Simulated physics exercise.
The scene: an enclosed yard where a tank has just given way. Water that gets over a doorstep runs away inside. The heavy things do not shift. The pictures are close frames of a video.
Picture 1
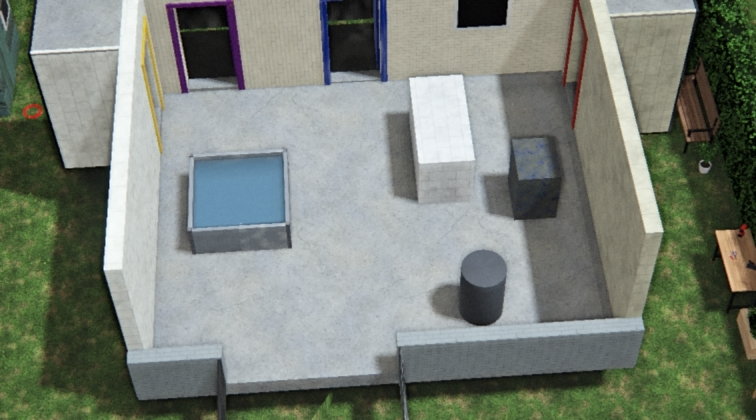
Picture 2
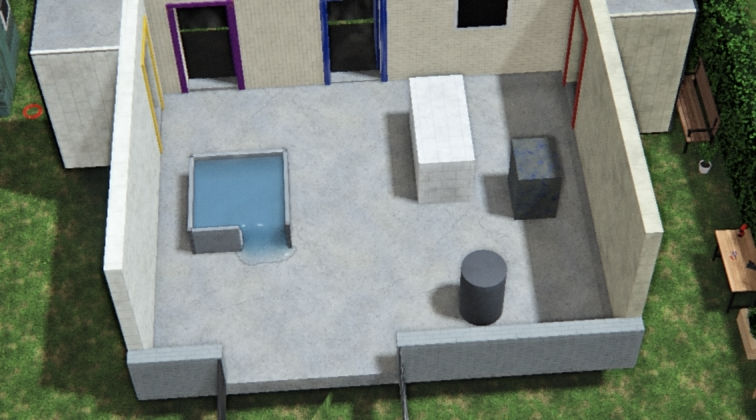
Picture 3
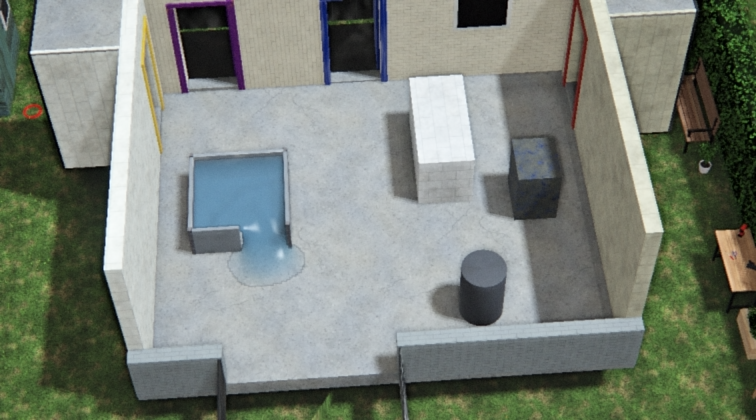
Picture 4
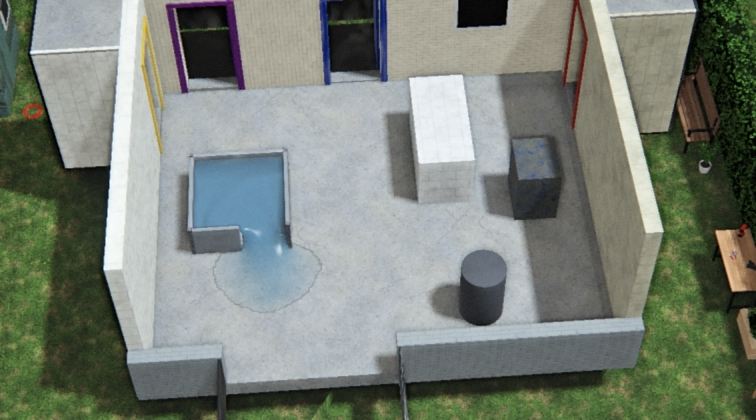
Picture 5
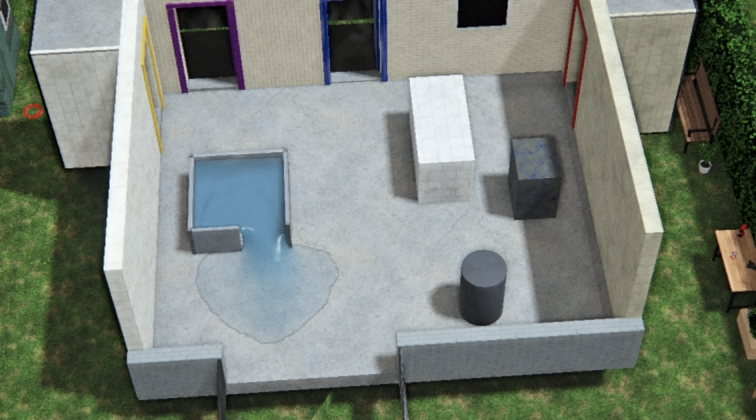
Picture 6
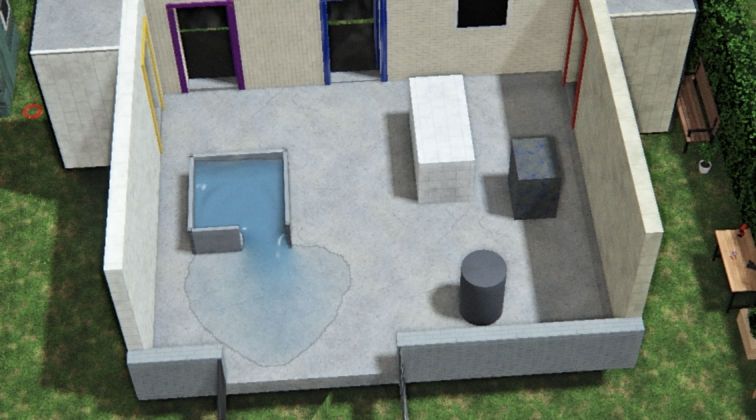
Walled yard with a square tank of still water opening at its front, water pouring out and spreading across the pale floor.
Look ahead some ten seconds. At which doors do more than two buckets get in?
One by one: The yellow door stays under that; the blue door stays under that; the red door stays under that; the purple door stays under that.
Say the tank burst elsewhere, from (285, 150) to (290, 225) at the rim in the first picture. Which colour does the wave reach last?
It is the one in yellow.
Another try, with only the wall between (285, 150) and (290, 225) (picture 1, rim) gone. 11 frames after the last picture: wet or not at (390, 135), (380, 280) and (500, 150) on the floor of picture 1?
As listed: Wet, awash, free of water.
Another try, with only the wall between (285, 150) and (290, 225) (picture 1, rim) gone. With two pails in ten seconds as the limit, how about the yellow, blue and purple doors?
Then: Yellow lets less in; blue is over; purple is under.
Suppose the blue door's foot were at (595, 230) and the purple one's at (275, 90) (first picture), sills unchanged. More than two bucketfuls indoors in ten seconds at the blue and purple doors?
Then: Blue door is under, purple door holds.
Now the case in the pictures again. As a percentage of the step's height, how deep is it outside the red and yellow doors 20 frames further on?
In turn 0 and 0 per cent.
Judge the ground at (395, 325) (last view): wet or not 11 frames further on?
There: Awash.
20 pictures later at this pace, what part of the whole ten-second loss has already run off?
I make it 50 per cent.
A moment on, water covers 20 % of the floor; the yellow door not reached, the blue door not reached, the red door not reached, the purple door not reached.
Next, water covers 20 % of the floor; the yellow door not reached, the blue door not reached, the red door not reached, the purple door not reached.
Then, water covers 25 % of the floor; the yellow door not reached, the blue door not reached, the red door not reached, the purple door not reached.
Later, water covers 35 % of the floor; the yellow door not reached, the blue door not reached, the red door not reached, the purple door not reached.
In the end, water covers 35 % of the floor; the yellow door wet at the sill, nothing in, the blue door not reached, the red door not reached, the purple door wet at the sill, nothing in.
